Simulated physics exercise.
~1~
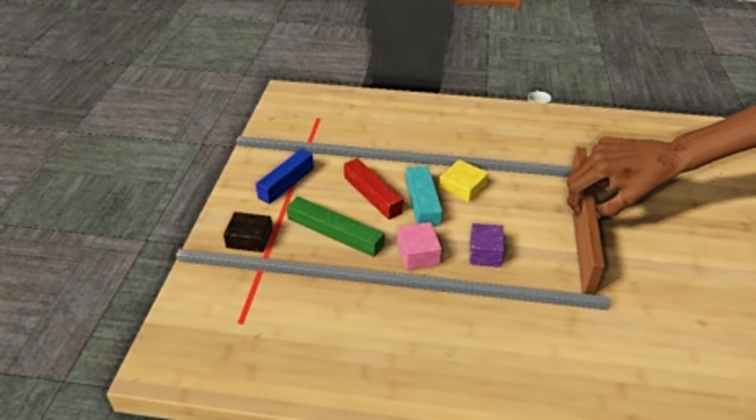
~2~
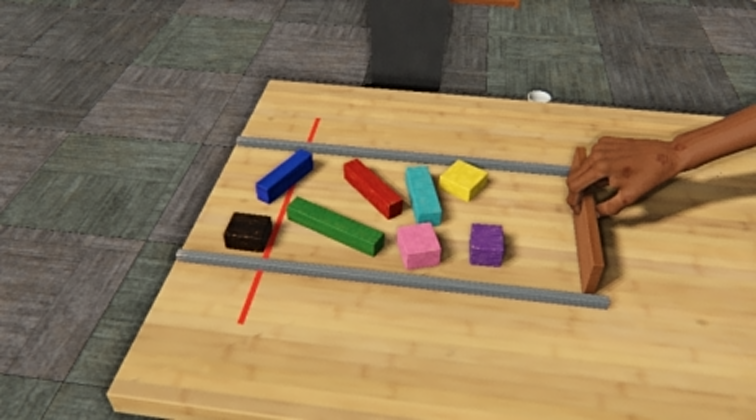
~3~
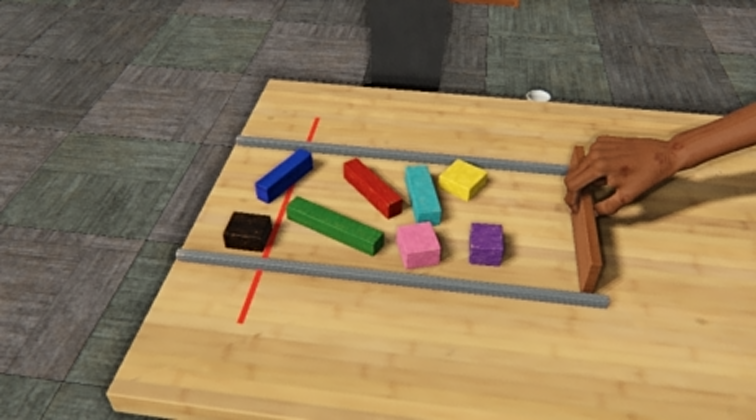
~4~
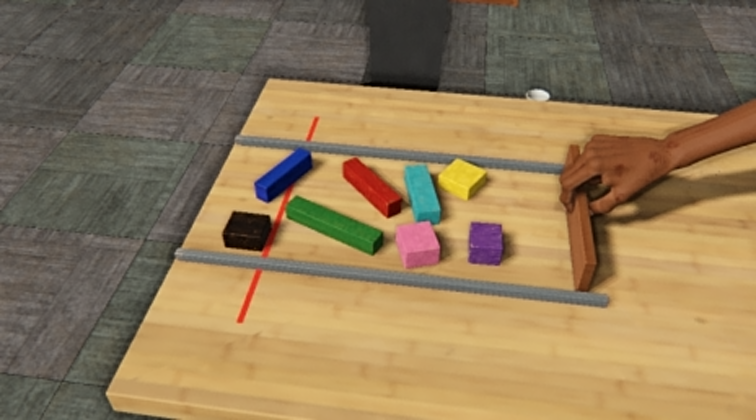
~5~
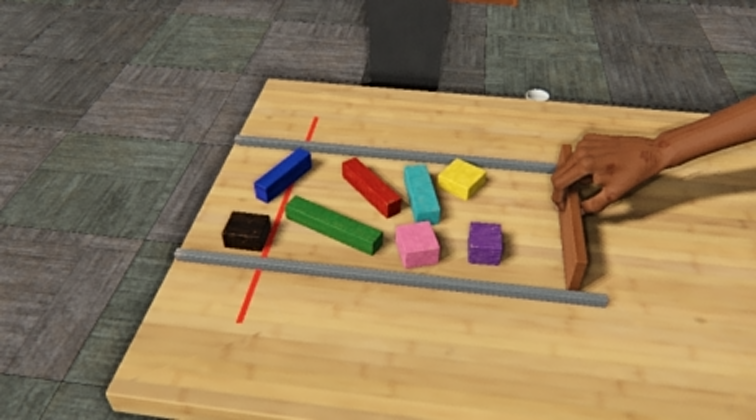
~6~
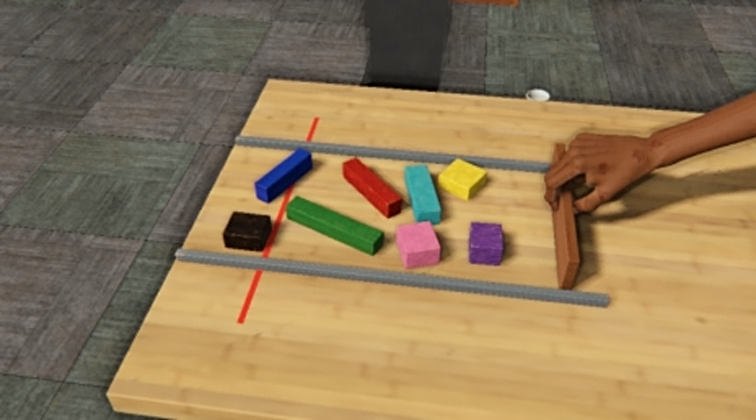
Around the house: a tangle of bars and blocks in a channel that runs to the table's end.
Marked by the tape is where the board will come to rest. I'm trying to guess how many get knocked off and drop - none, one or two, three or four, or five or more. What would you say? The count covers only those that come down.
I would say one or two.
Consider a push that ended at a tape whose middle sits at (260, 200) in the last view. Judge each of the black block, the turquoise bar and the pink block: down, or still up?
OK, so the black block comes off, the turquoise bar stays where it is, and the pink block? It stays where it is.
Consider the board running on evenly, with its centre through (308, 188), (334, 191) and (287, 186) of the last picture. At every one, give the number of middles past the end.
Middles past end - pos 1: 0, pos 2: 0, pos 3: 2.
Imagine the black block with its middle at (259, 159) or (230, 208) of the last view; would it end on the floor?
Goes off the edge; goes off the edge.
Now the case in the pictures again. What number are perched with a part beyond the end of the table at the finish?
It would come to 2.
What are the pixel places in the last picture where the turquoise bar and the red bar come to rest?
The turquoise bar ends up near (258, 184), and the red bar near (236, 186).
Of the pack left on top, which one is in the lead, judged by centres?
Closest at the end: The blue stick.
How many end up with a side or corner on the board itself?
That would be 3 of them.
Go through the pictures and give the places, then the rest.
Black block (249, 232); blue stick (286, 176); green bar (335, 226); board (584, 217); tape (286, 203), in the first frame.
Blue stick (285, 176); purple block (486, 245), in the second frame.
Green bar (334, 225); turquoise bar (422, 195), in the third frame.
Black block (247, 231); red bar (371, 187), in the fourth frame.
Blue stick (284, 175); pink block (417, 245), in the fifth frame.
Black block (248, 231); blue stick (285, 175); green bar (334, 225); board (562, 213); tape (285, 202), in the sixth frame.
A little later, none off yet; black block at rest near (248, 231); blue stick at rest near (285, 175); green bar at rest near (334, 225).
Next, none off yet; black block at rest near (248, 231); blue stick shifted a little near (275, 171); green bar shifted a little near (280, 214).
Later still, none off yet; black block shifted about its own width near (208, 233); blue stick shifted a little near (266, 161); green bar shifted about its own width near (230, 198).
When it is over, the number that fall off is one or two; down, green bar and black block.
